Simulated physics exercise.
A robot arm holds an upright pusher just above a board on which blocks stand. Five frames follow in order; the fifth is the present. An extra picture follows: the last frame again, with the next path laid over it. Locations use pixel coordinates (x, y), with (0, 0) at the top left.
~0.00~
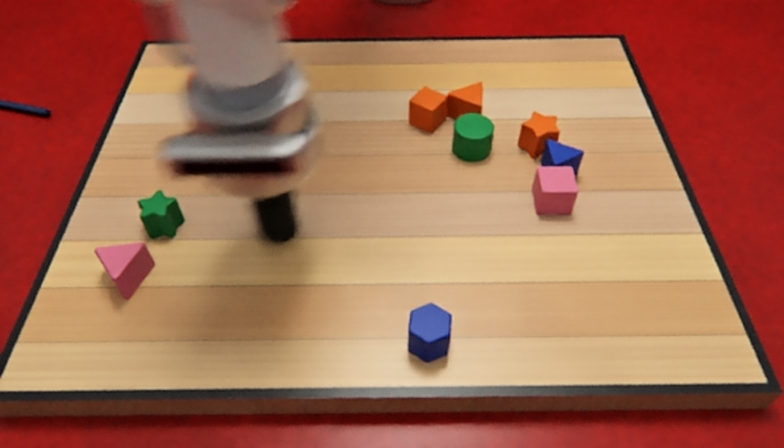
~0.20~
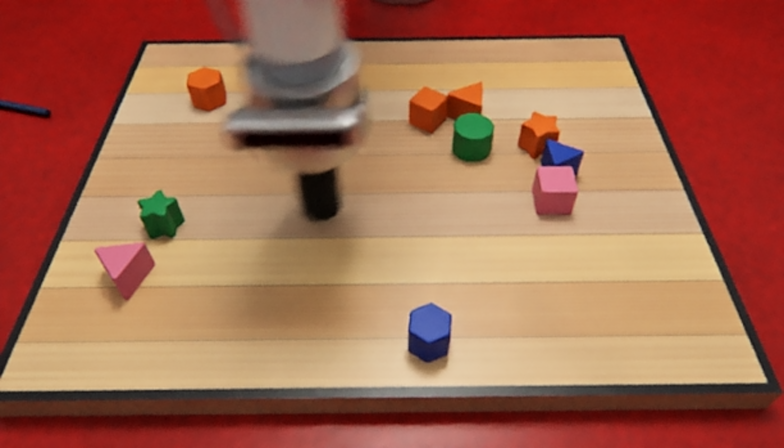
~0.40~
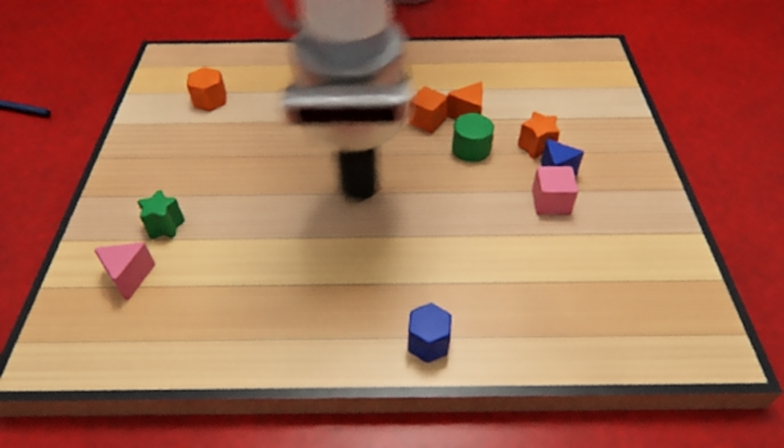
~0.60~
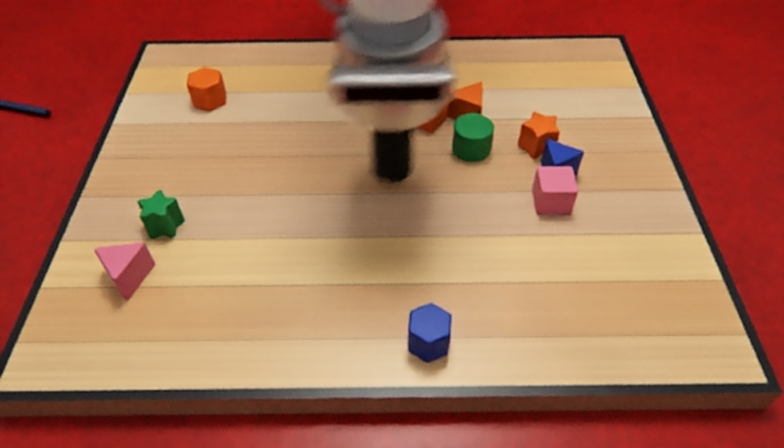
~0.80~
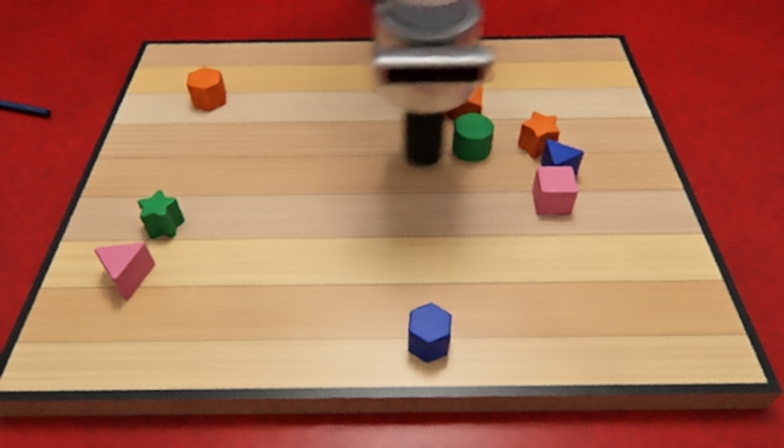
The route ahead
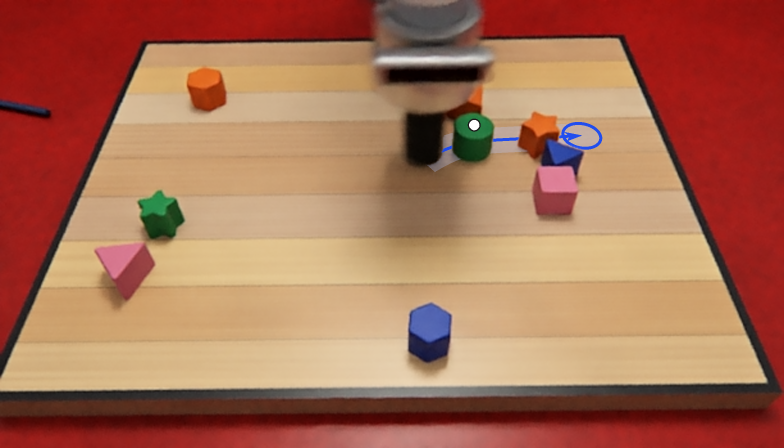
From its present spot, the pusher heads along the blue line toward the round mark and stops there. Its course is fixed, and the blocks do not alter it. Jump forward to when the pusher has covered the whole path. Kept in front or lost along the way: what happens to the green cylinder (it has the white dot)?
By the time the path ends, the green cylinder is still sitting right in front of the pusher.
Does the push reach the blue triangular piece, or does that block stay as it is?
It stays put.
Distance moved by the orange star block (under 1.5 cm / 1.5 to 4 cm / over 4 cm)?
Shift of over 4 cm.
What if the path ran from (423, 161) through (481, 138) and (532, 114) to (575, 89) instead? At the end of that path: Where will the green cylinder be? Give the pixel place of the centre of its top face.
It will likely be found at (570, 108).
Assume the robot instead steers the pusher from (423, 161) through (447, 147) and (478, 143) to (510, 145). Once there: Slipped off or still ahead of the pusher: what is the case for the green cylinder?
By then it is in front of the pusher.
Drawn move, from (423, 161) over (471, 142) and (526, 138) to (582, 136); the dot is on the green cylinder.
On the path given first. One third of the way, pusher at (473, 134); green cylinder at (514, 118); orange star block at (555, 123).
Two thirds of the way, pusher at (529, 130); green cylinder at (572, 121); orange star block at (607, 129), turned 20° anticlockwise.
At the end, pusher at (584, 127); orange triangular piece still; green cylinder at (628, 125); orange star block at (657, 143), turned 15° clockwise; blue triangular piece still.
